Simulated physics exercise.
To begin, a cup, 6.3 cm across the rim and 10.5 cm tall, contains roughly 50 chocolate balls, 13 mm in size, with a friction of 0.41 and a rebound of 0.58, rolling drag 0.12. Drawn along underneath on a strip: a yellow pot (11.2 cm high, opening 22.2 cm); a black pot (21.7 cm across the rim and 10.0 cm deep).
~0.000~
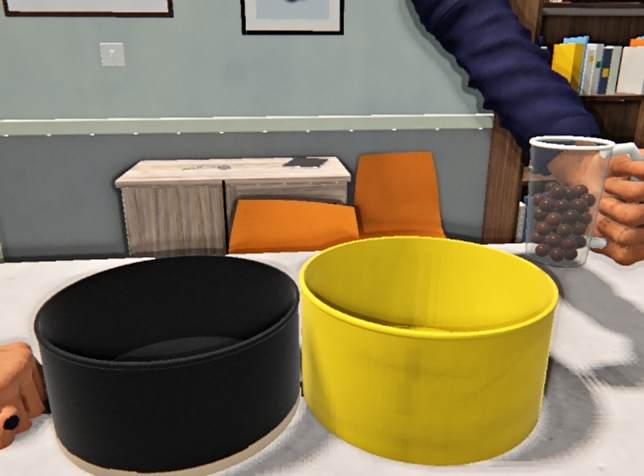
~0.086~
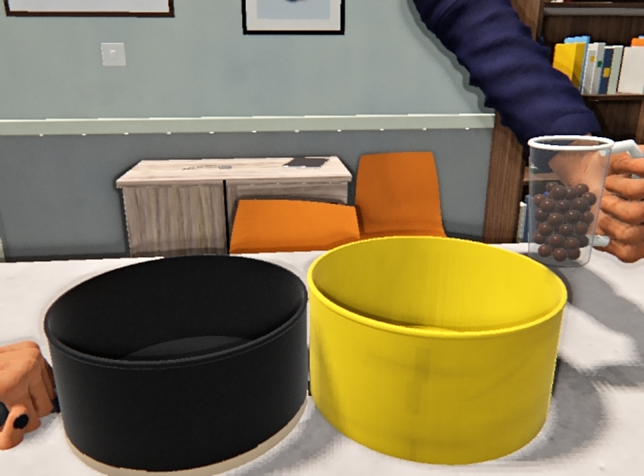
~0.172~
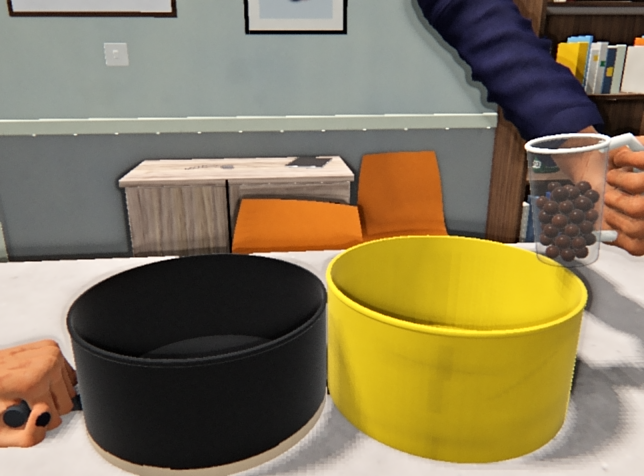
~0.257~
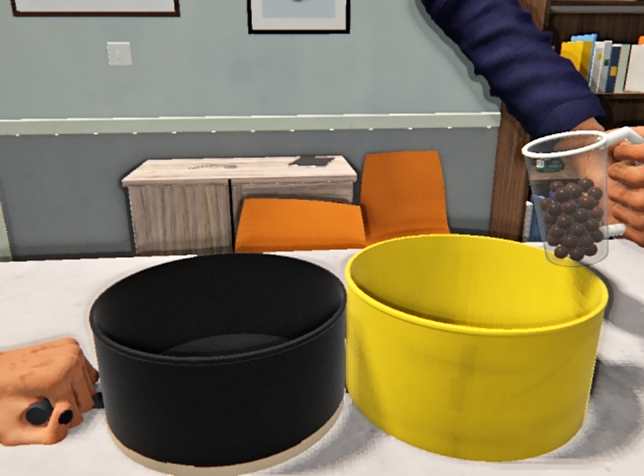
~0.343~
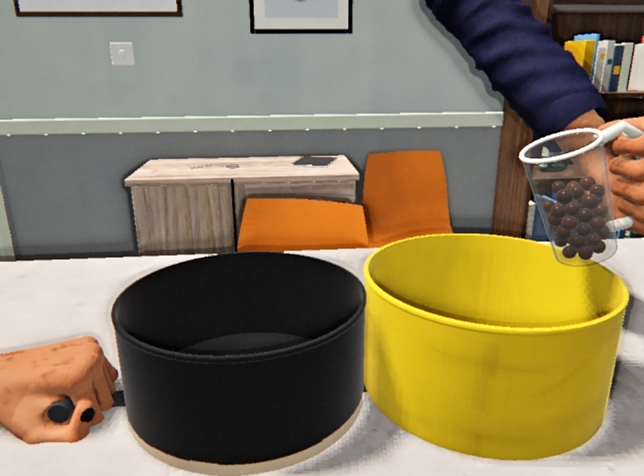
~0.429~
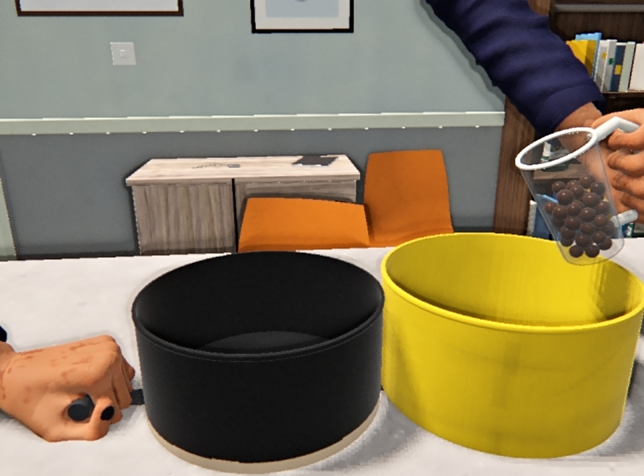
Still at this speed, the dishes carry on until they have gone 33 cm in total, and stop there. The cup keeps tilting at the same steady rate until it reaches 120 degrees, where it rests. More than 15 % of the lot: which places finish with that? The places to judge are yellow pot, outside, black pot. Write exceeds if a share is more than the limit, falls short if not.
Yellow pot - falls short, outside everything - falls short, black pot - exceeds.
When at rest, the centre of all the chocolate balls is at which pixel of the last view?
The centre ends up at about (474, 366) in the last view.
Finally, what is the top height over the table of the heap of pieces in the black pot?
Roughly 2.0 centimetres.
After 0.99 s, tilt 70 degrees; cup 100 %; middle of all pieces on or above the table near (591, 208).
Then, at 1.46 s, tilt 106 degrees; cup 95 %, black pot 5 %; middle of all pieces on or above the table near (583, 207).
After 1.89 s, tilt 120 degrees; black pot 100 %; middle of all pieces on or above the table near (473, 353).
After 2.30 s, tilt 120 degrees; black pot 100 %; middle of all pieces on or above the table near (485, 365).
At rest (2.5 s), cup 0 %, black pot 100 %, yellow pot 0 %, outside 0 %.
